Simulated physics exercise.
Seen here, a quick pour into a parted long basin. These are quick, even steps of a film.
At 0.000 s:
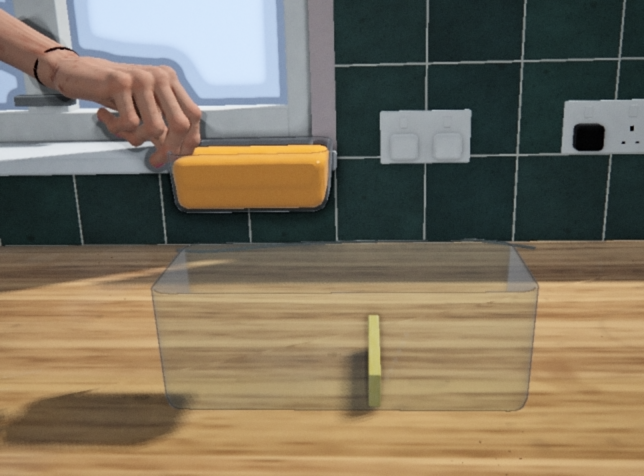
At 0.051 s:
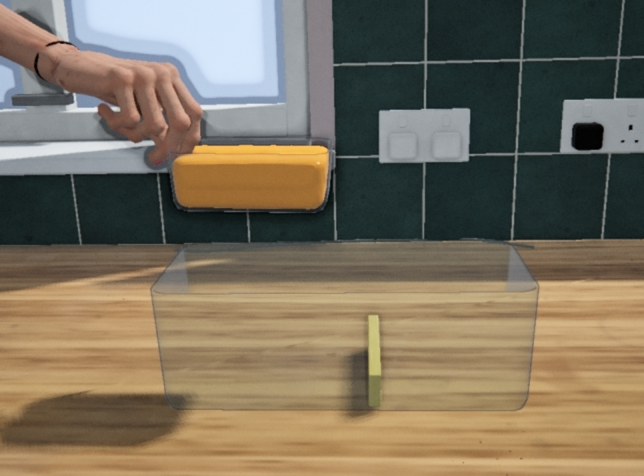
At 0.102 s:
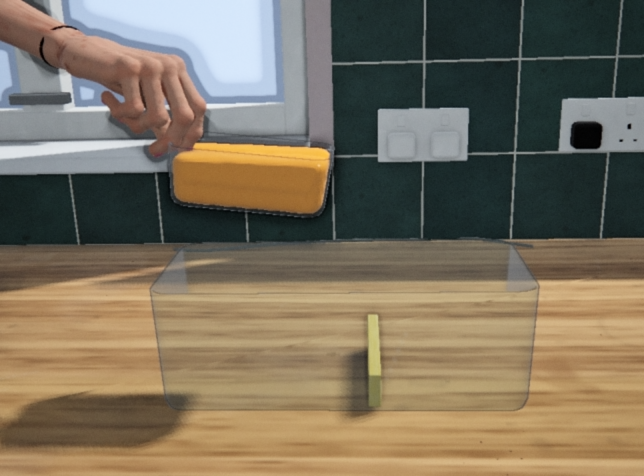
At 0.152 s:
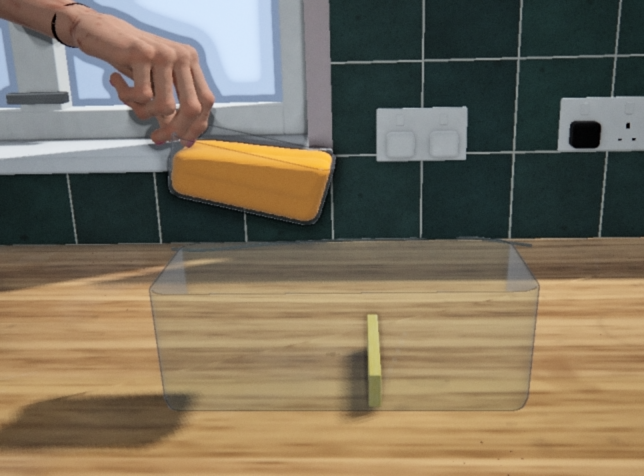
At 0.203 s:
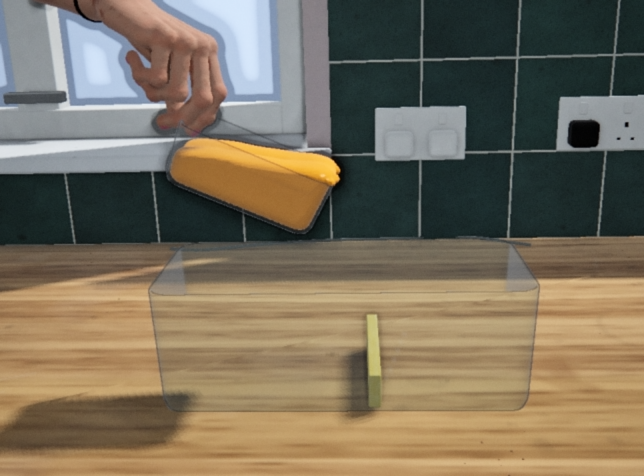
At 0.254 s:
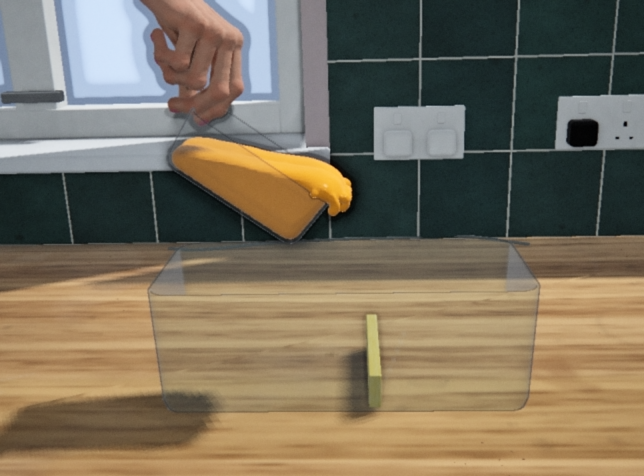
A hand tilts a clear container rightward above a clear basin, and orange liquid pours over its edge.
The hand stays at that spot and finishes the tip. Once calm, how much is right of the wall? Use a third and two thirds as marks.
The share right of the wall is from a third to two thirds.
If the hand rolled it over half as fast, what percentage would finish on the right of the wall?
Some 70 per cent.
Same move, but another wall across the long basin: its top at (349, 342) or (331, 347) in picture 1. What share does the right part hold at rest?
First some 75, then 80 per cent.
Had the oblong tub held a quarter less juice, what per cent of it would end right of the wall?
Some 45 per cent.
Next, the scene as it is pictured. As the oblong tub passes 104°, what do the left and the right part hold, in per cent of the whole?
Some 35 per cent left and 55 right.
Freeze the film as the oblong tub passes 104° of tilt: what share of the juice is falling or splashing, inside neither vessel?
Roughly 5 in a hundred.
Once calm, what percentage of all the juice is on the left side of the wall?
Some 45 per cent.
A moment on, the oblong tub is tipped right over and 4 per cent is still to pour, 33 is left of the wall and 55 right of it.
Next, the oblong tub is tipped right over and 0 per cent is still to pour, 39 is left of the wall and 58 right of it.
Then the oblong tub is tipped right over and 0 per cent is still to pour, 42 is left of the wall and 57 right of it.
Later the oblong tub is tipped right over and 0 per cent is still to pour, 43 is left of the wall and 56 right of it.
Finally, 43 per cent lies left of the wall, 56 right of it and 1 outside.
